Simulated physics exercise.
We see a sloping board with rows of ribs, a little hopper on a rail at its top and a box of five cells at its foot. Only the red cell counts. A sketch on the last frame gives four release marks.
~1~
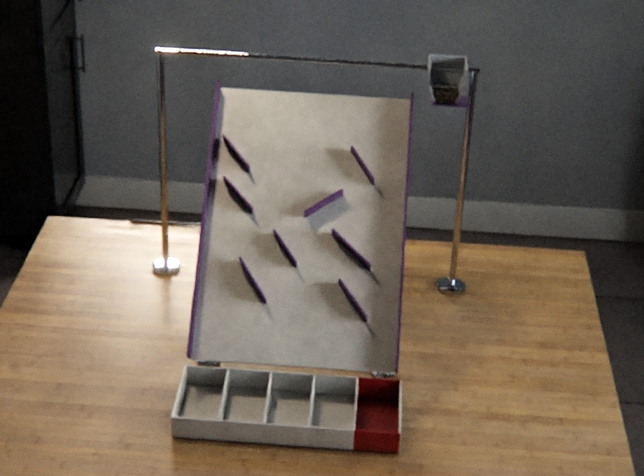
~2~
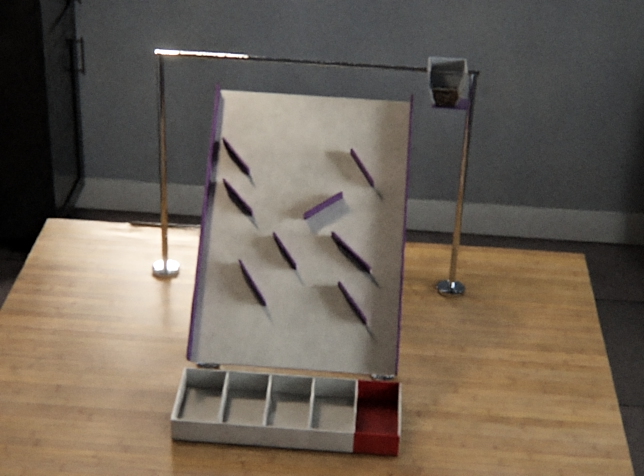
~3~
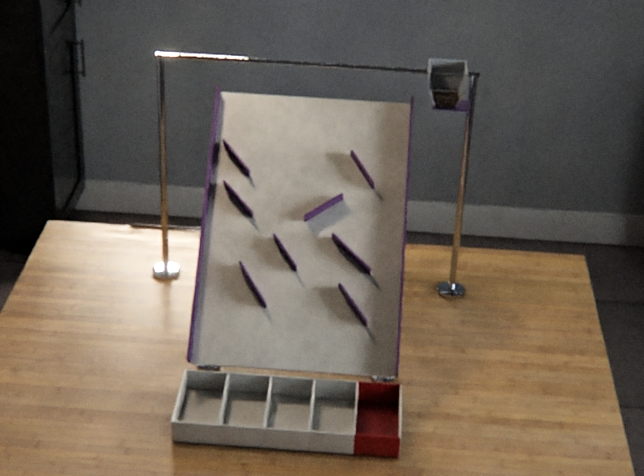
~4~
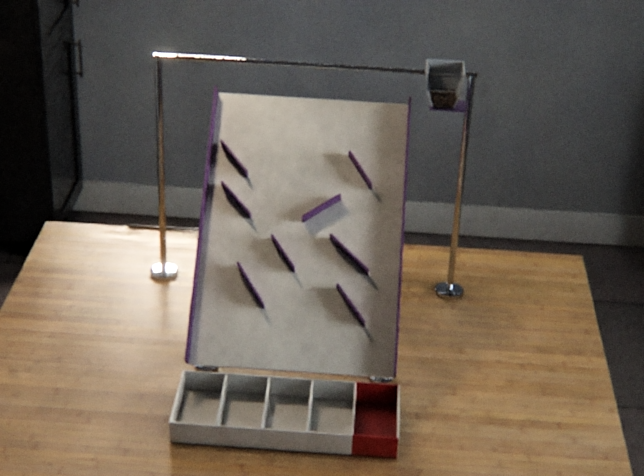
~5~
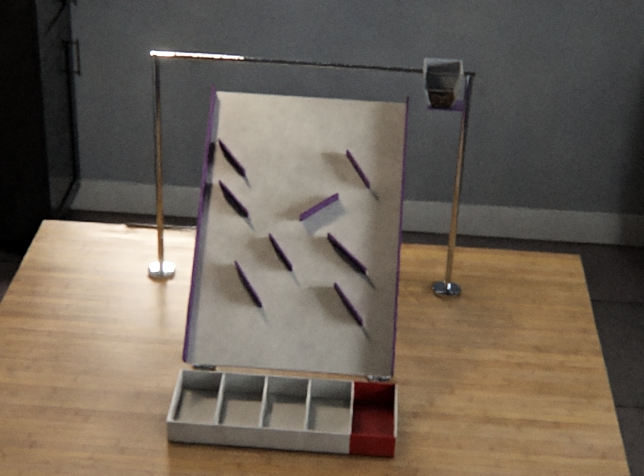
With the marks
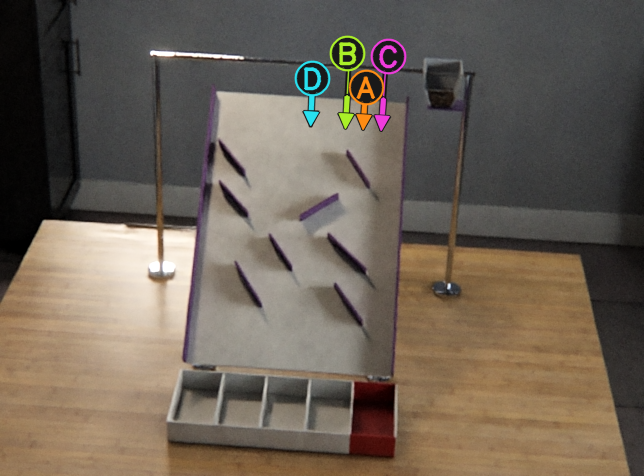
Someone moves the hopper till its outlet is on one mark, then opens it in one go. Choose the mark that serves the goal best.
Mark C does it best.
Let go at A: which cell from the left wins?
The fifth.
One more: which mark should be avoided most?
Here it is mark D.
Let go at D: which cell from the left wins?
The fourth.
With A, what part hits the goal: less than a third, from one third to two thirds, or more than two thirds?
It is from one third to two thirds.
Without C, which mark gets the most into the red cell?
The answer is A.
On the marked copy, mark A meets the board at (363, 124); mark B meets the board at (345, 123); mark C meets the board at (381, 125); mark D meets the board at (310, 120).
With A, close to a third in the red cell, a small share in other cells, close to half outside the box.
With B, close to a quarter in the red cell, close to a quarter in other cells, close to half outside the box.
With C, close to half in the red cell, a small share in other cells, close to a third outside the box.
With D, a small share in the red cell, close to half in other cells, close to a third outside the box.
